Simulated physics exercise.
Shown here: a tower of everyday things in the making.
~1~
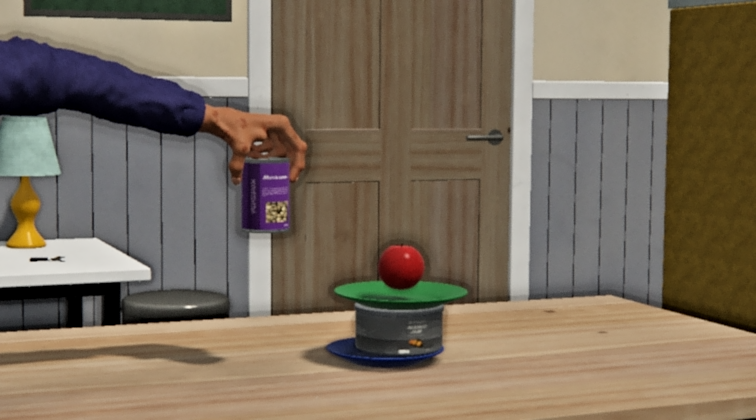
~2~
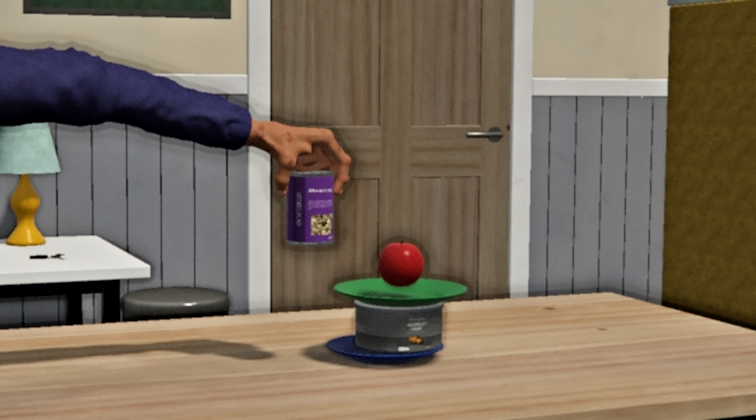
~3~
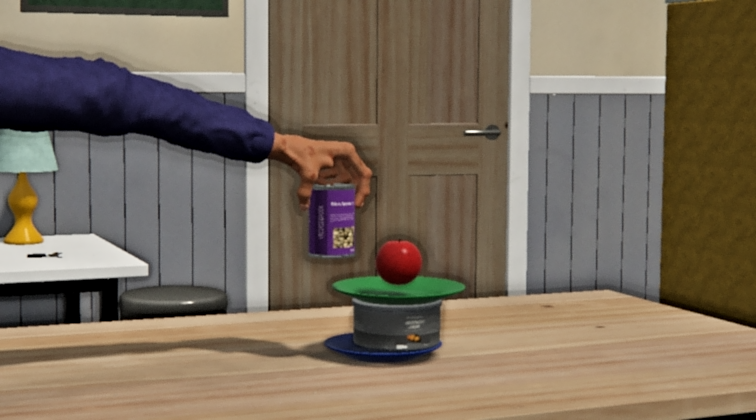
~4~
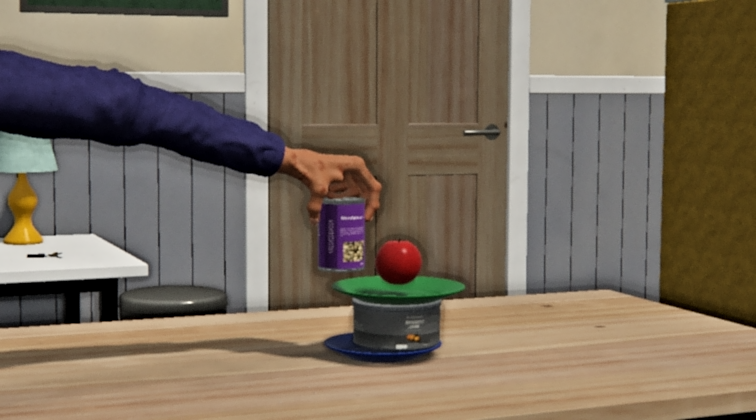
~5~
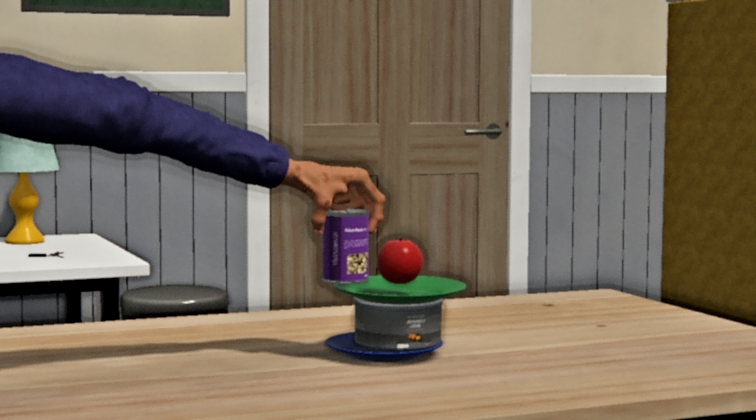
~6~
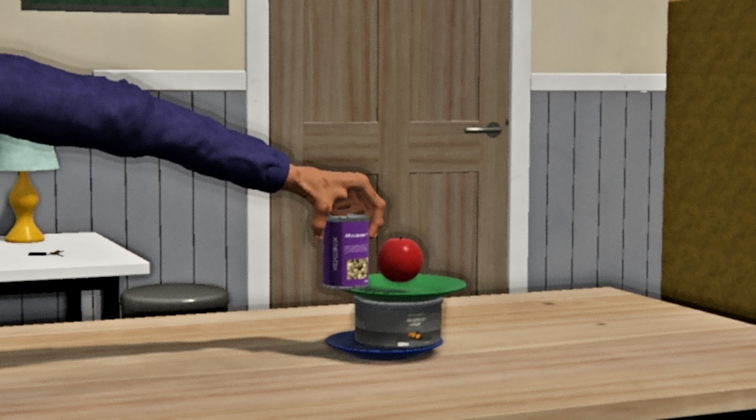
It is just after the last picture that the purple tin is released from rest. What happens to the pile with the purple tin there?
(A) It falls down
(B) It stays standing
It stays standing (B).
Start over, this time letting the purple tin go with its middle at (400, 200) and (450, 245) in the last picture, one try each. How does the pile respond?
Case 1: Collapse. Case 2: Stable.
Then, 0.20 s past the last view, nothing moves.
Then, 0.40 s past the last view, purple tin resting near (346, 252).
Finally, all 5 still in place. Final places as the last picture's camera would see them, purple tin near (346, 252). The pile holds.
